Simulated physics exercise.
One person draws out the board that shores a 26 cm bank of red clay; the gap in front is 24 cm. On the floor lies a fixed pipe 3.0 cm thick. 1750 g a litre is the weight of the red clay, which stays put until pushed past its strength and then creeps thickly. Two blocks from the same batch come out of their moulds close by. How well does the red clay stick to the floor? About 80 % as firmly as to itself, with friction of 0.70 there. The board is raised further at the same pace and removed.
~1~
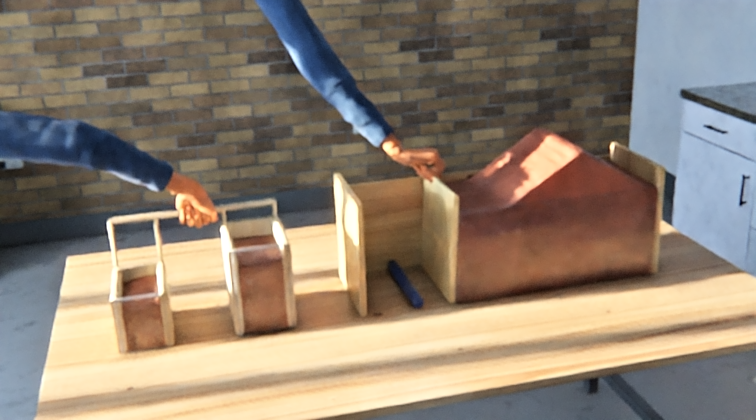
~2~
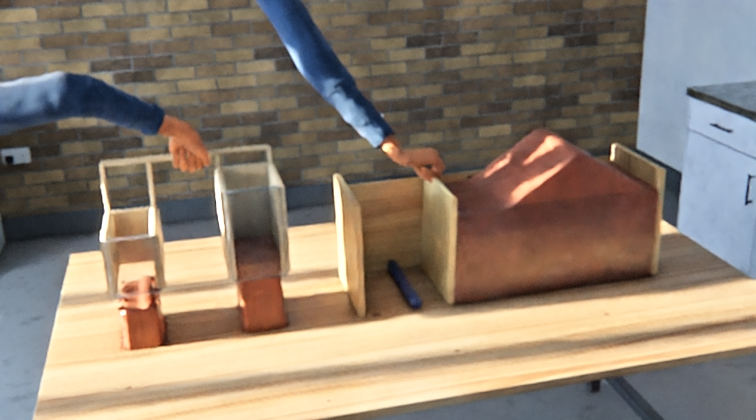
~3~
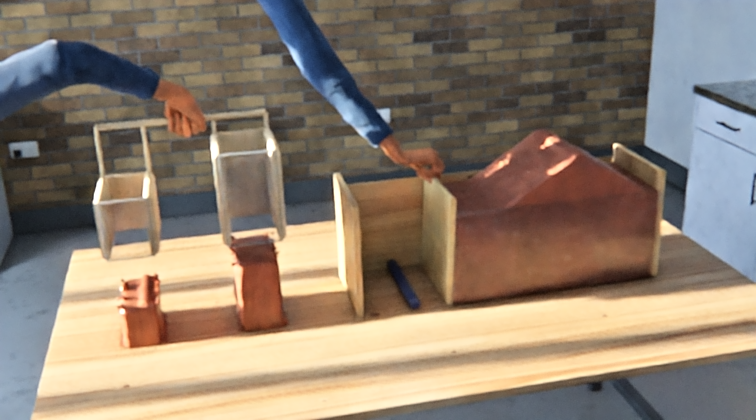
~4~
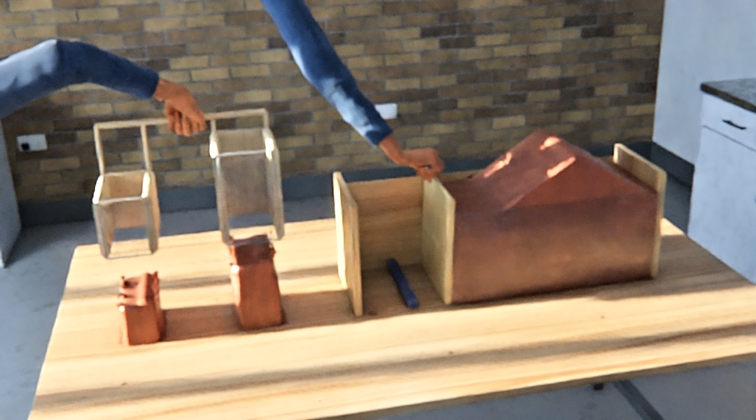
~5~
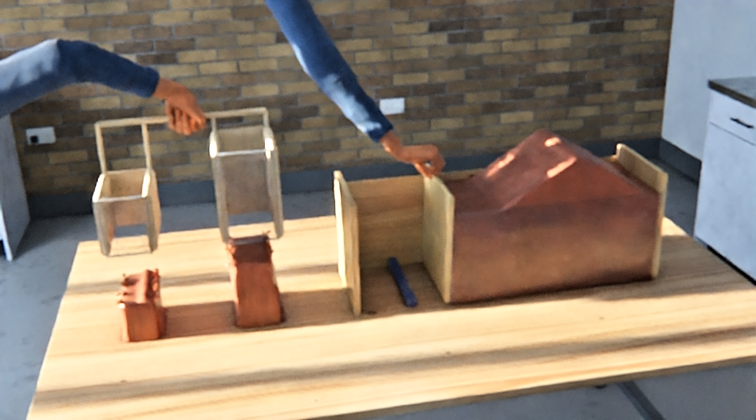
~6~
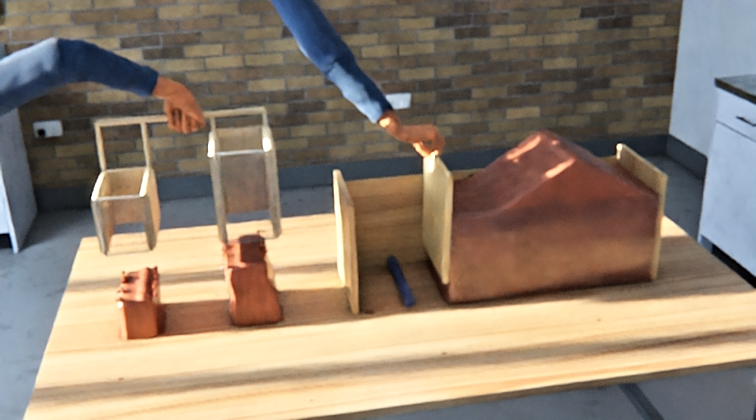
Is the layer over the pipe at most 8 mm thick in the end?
Yes, no more than that.
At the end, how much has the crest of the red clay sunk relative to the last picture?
5.5 cm.
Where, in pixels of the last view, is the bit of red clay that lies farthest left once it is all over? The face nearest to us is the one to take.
I'd point to around (421, 294).
Last picture + 0.22 s, the face still stands and nothing lies on the pipe.
Last picture + 0.45 s, the face still stands and nothing lies on the pipe.
Last picture + 0.70 s, the fallen stuff reaches 9 % of the way across and nothing lies on the pipe.
Last picture + 0.95 s, the fallen stuff reaches 21 % of the way across and nothing lies on the pipe.
Last picture + 1.39 s, the fallen stuff reaches 31 % of the way across and nothing lies on the pipe.
